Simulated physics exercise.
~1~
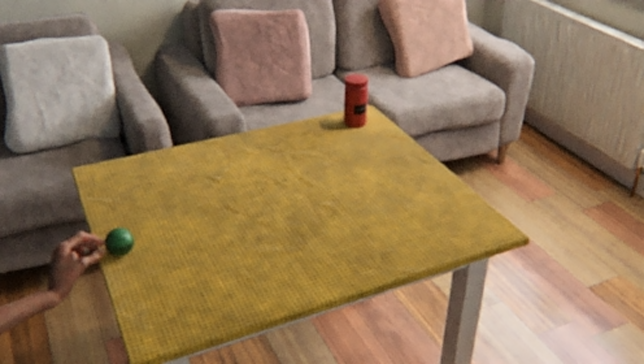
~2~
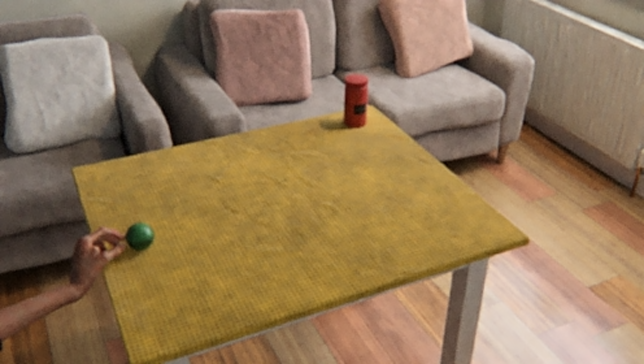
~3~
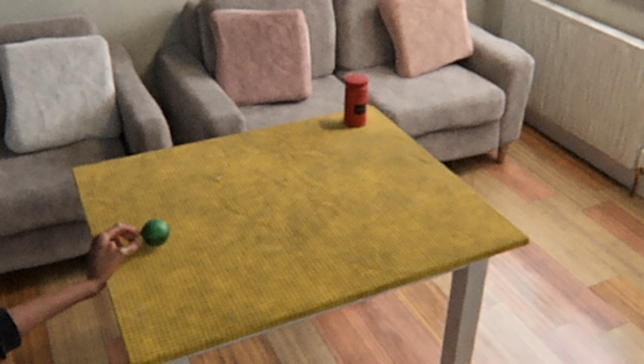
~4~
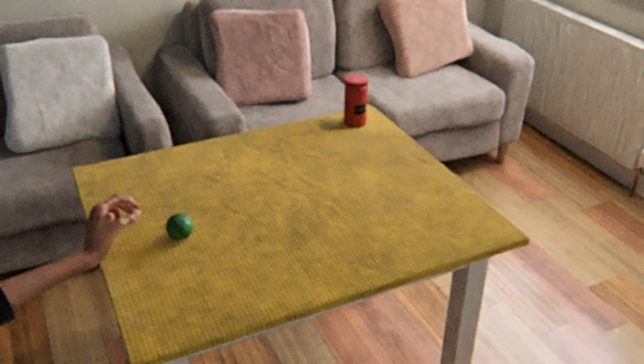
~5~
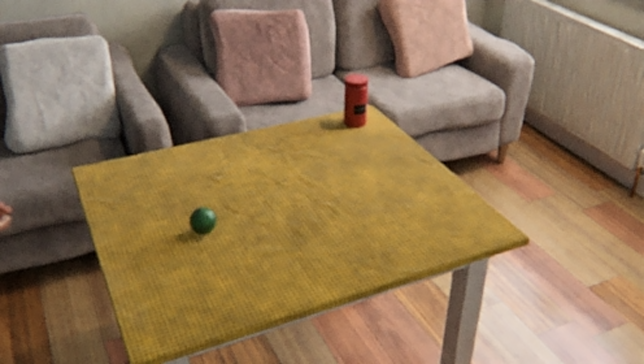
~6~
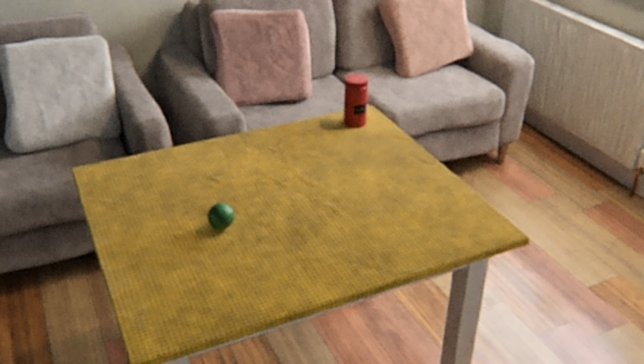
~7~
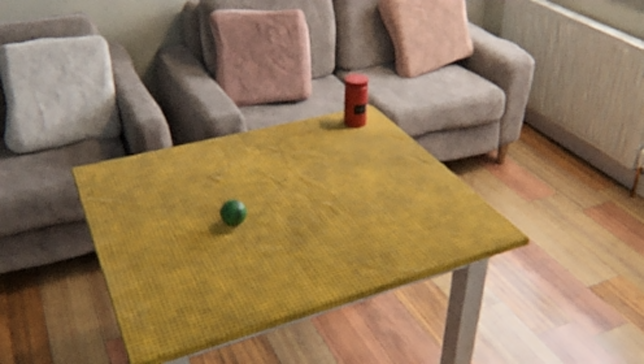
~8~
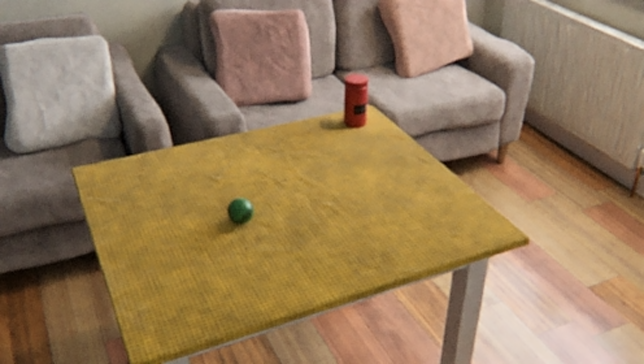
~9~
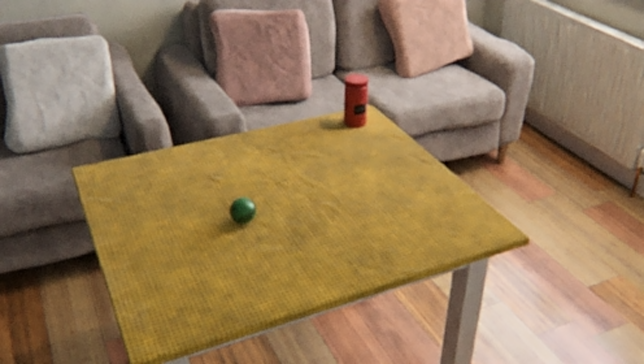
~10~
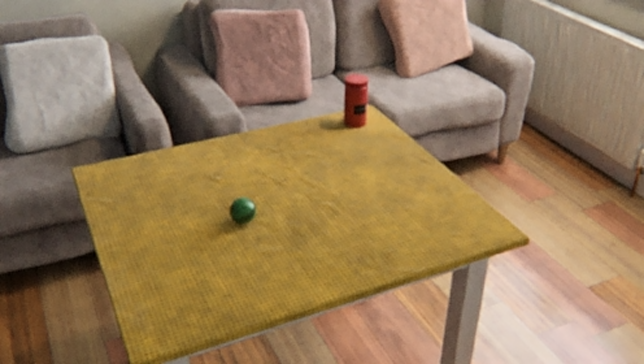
Green ball rolling right across a yellow-topped table after a hand releases it, slowing to rest short of a red jar.
